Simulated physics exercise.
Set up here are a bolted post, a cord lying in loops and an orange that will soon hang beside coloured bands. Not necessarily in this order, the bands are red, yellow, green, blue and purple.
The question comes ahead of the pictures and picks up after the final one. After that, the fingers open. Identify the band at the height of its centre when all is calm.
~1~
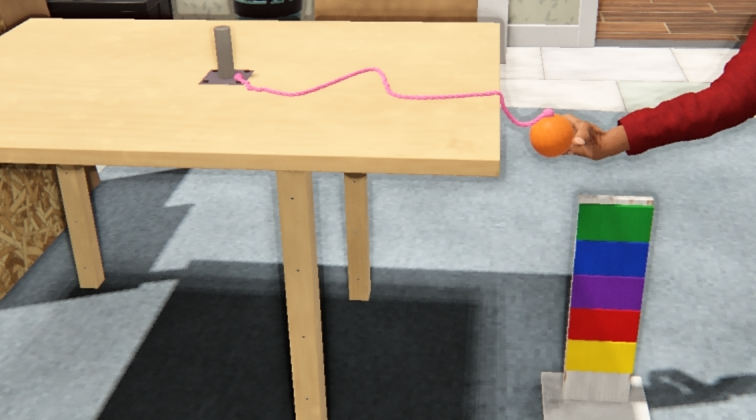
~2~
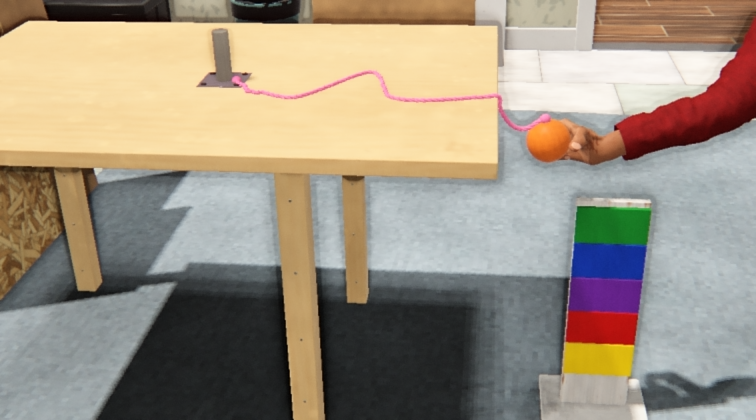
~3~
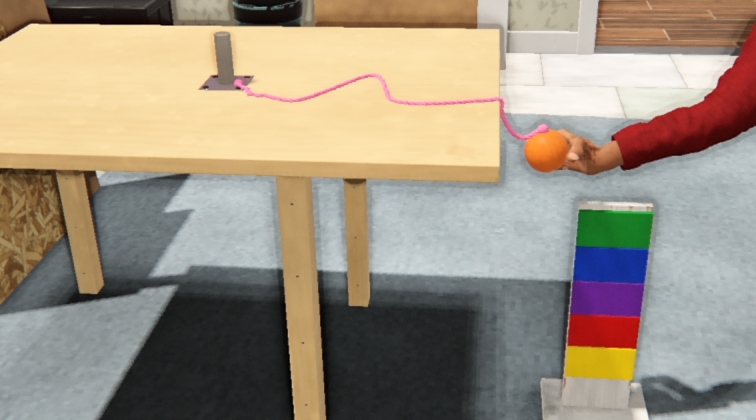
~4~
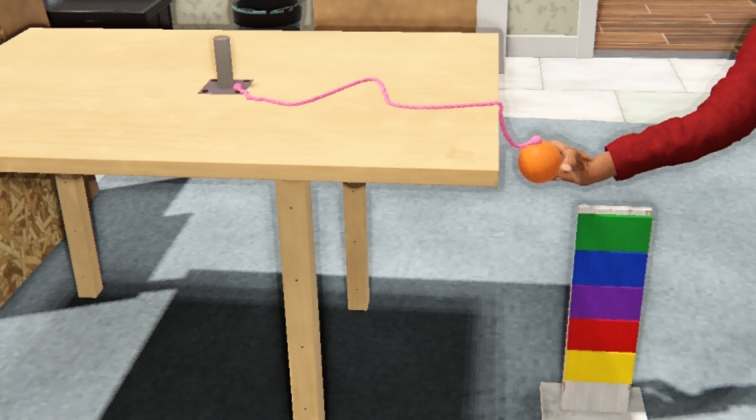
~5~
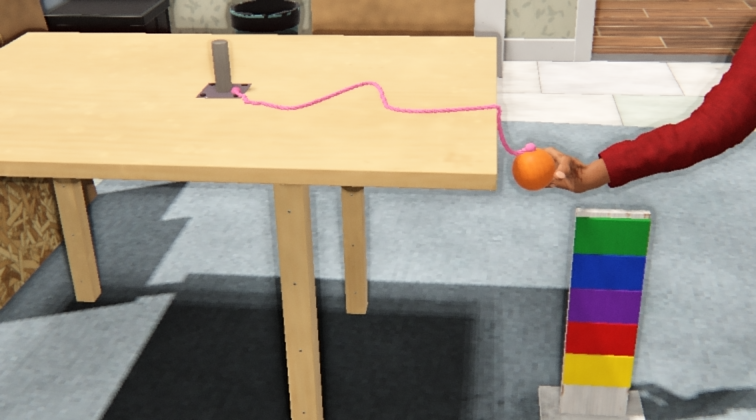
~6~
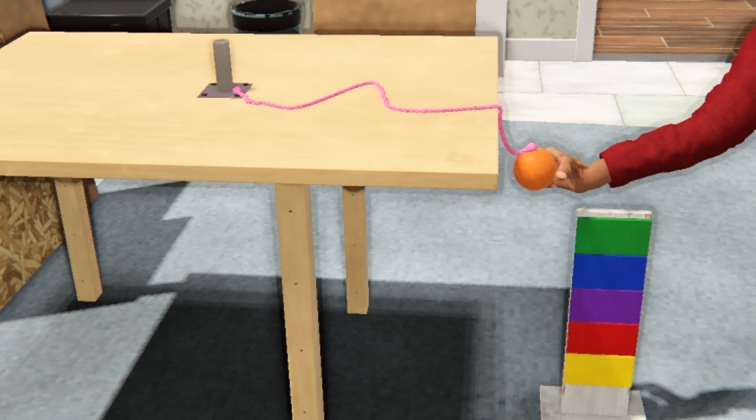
Its centre is at purple.
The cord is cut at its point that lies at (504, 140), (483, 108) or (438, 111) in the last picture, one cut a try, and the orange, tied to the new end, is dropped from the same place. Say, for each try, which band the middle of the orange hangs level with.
First try: Blue; second try: Green; third try: Above them all.
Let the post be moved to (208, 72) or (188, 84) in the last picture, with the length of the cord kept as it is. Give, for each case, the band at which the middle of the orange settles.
The first case gives blue, the second gives blue.
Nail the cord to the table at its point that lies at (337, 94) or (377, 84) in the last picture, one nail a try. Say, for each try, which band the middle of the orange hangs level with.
In order: Blue; green.
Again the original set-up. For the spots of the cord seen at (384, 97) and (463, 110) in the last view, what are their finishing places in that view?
I'd say about (485, 106) for one and about (496, 198) for the other.
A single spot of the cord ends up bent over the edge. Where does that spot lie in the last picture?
The spot located at (386, 101) in the last picture.
Soon after, orange near (525, 287); level with purple.
Then, orange near (469, 289); level with purple.
Further on, orange near (503, 308); level with purple.
At rest, orange near (492, 307); level with purple. At purple.
